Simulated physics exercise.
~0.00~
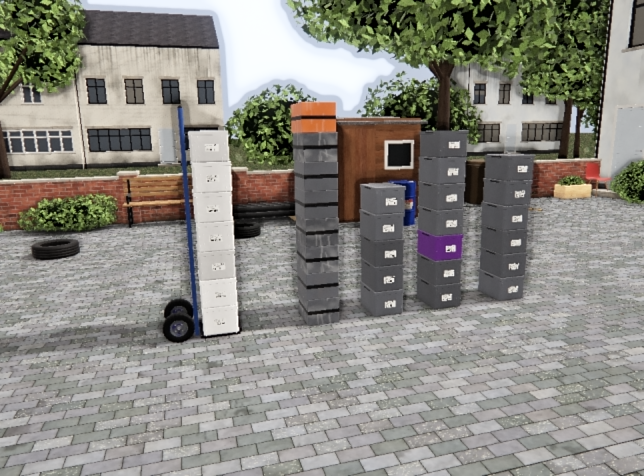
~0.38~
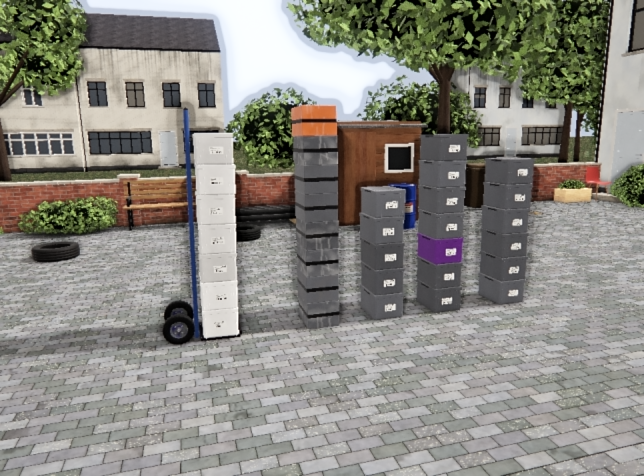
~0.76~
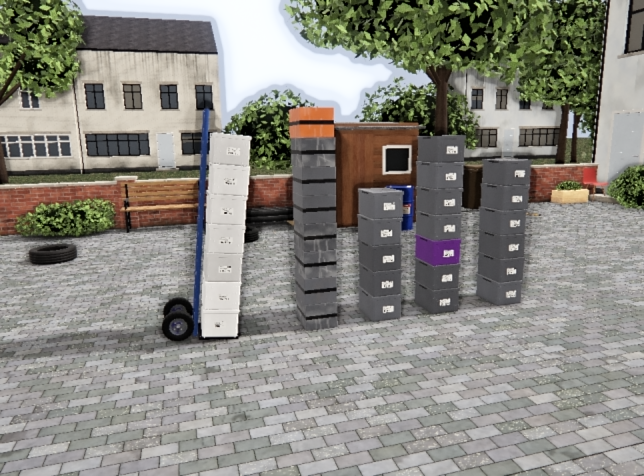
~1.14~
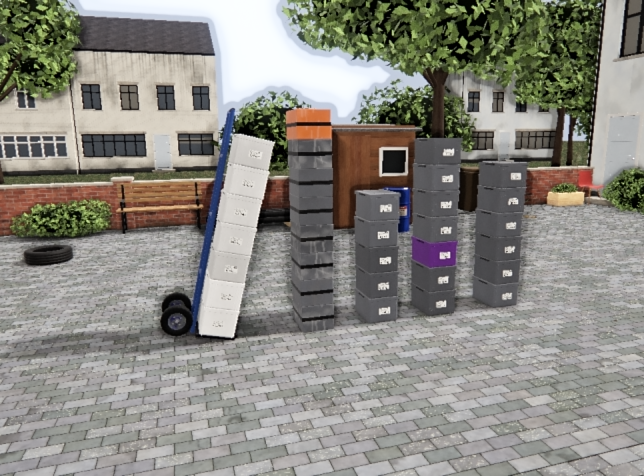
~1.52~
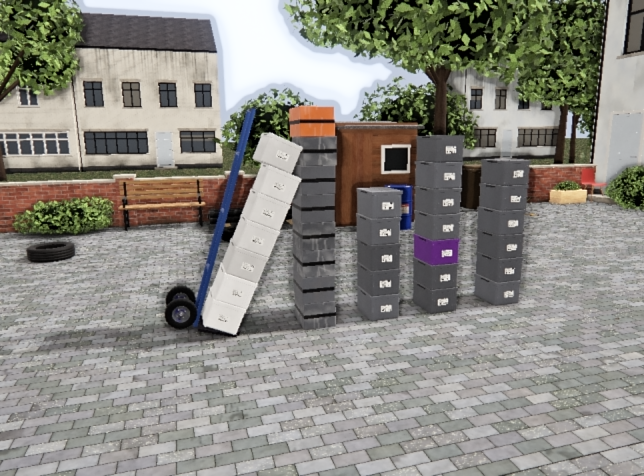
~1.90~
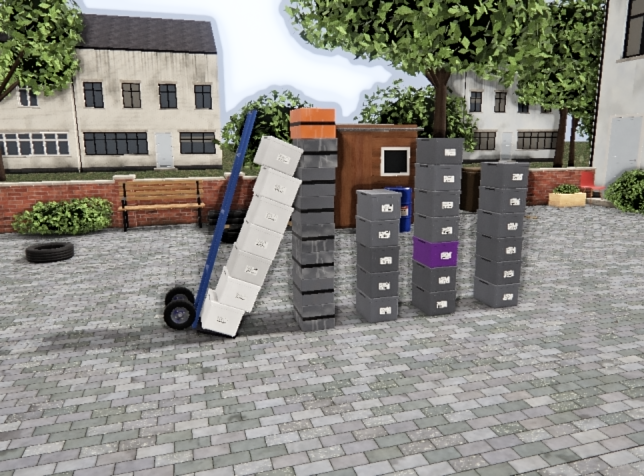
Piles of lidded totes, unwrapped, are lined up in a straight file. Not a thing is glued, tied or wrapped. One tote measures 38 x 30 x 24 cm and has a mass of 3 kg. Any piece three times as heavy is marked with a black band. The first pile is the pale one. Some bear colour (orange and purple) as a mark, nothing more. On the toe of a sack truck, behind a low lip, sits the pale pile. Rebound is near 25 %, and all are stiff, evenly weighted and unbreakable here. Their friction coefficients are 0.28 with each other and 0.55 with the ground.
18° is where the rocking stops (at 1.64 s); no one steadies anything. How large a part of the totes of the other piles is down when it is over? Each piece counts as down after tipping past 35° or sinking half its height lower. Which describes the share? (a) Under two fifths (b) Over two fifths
Under two fifths.
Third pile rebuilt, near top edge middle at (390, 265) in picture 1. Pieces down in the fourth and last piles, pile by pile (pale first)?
Then fourth 0, last 0.
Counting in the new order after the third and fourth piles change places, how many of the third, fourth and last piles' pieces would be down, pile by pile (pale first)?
Down per pile: Third 0, fourth 0, last 0.
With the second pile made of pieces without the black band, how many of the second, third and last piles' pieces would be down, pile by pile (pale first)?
Down by pile: Second 7, third 4, last 6.
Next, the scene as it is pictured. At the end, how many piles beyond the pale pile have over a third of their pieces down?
That comes to 0.
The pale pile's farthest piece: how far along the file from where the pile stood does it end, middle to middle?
Roughly 60 cm.
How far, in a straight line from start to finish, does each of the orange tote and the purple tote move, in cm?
Net displacement (cm): Orange = 0; purple = 0.
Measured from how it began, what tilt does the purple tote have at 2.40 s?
At that moment, roughly 0 degrees.
After 2.02 s, 0 of the pale pile down; none of the 26 other totes down, 2 disturbed; orange tote shifted 20 mm.
At rest (2.7 s), 0 of the pale pile down; none of the 26 other totes down, 2 disturbed; orange tote shifted 20 mm; purple tote unmoved. That is 0 per cent. As the last picture would show them, middles, orange tote near (312, 124), purple tote near (435, 251).
